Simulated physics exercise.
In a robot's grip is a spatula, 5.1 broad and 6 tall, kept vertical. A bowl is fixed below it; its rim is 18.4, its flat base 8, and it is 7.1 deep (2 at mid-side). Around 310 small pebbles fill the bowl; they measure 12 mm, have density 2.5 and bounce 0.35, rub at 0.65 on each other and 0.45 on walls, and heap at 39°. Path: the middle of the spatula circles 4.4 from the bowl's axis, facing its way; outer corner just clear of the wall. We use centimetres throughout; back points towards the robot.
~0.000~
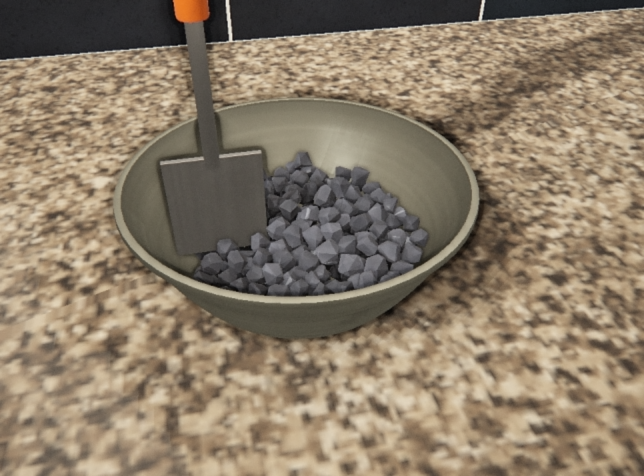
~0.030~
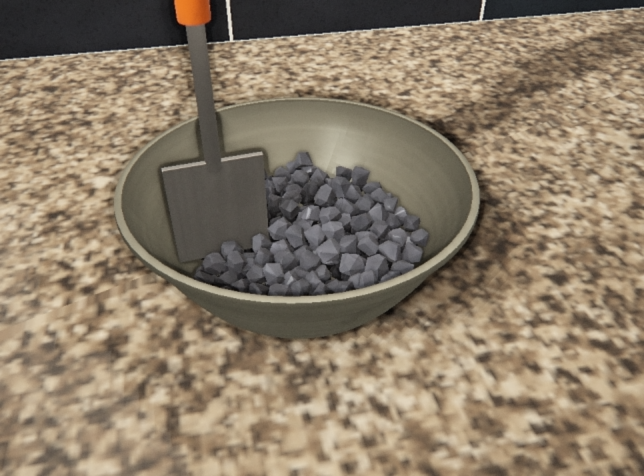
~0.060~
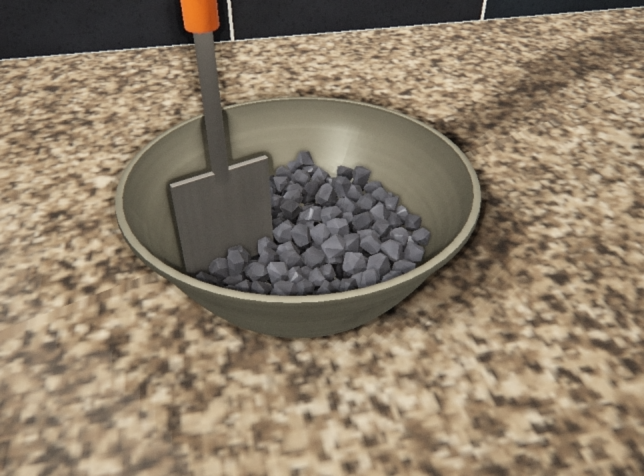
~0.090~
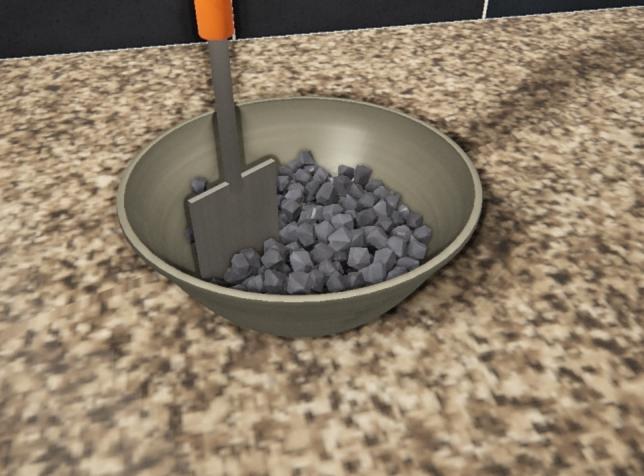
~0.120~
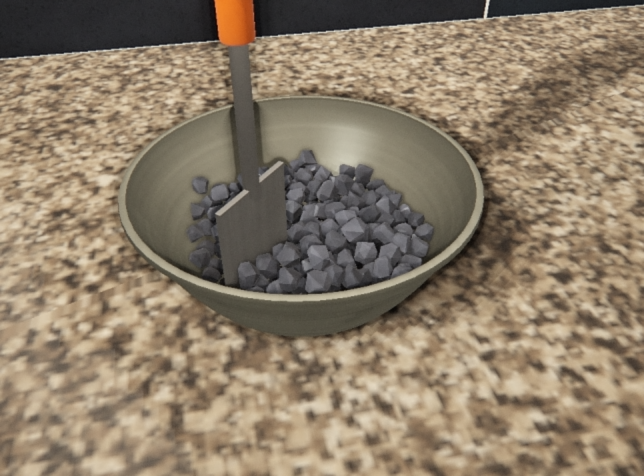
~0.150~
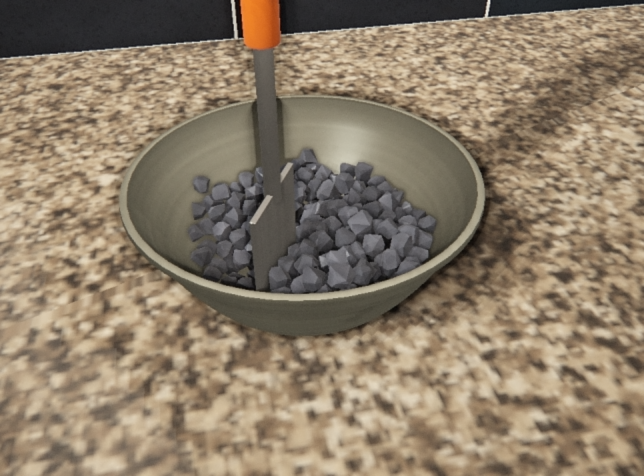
We see an orange-handled spatula standing upright in a greenish bowl of small dark grey pebbles on a speckled countertop; it barely moves at first, then sweeps rightward through the near-left pebbles, its blade turning until nearly edge-on.
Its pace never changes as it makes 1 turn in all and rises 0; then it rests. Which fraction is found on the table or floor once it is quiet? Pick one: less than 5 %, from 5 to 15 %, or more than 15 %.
From 5 to 15 %.
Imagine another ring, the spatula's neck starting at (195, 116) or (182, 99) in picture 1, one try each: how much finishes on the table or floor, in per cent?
Near 5 and 0 in a hundred, one try each.
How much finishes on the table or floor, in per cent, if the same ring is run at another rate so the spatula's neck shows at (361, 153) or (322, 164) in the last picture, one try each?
First try: About 30 %; second try: About 25 %.
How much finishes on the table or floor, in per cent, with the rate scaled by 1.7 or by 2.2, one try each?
Around 25 percent for the first try and 35 percent for the second.
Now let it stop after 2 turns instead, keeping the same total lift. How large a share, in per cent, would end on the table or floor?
Estimate: About 30 percent.
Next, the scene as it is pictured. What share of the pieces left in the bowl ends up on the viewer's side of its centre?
75 %.
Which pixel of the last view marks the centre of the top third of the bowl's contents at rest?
Near (237, 259).
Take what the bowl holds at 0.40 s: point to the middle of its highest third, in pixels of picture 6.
I'd put its middle near (373, 155).
After 0.40 s, 177° round, highest piece 9 above the table; 302 in the bowl, 5 on the table or floor, 1 in flight or on the tool.
After 0.65 s, 293° round, highest piece 9 above the table; 294 in the bowl, 9 on the table or floor, 5 in flight or on the tool.
After 0.97 s, 0° round, highest piece 8 above the table; 280 in the bowl, 27 on the table or floor, 1 in flight or on the tool.
After 1.67 s, 0° round, highest piece 8 above the table; 280 in the bowl, 28 on the table or floor.
At rest, 280 in the bowl, 28 on the table or floor. That is 9 % on the table or floor.
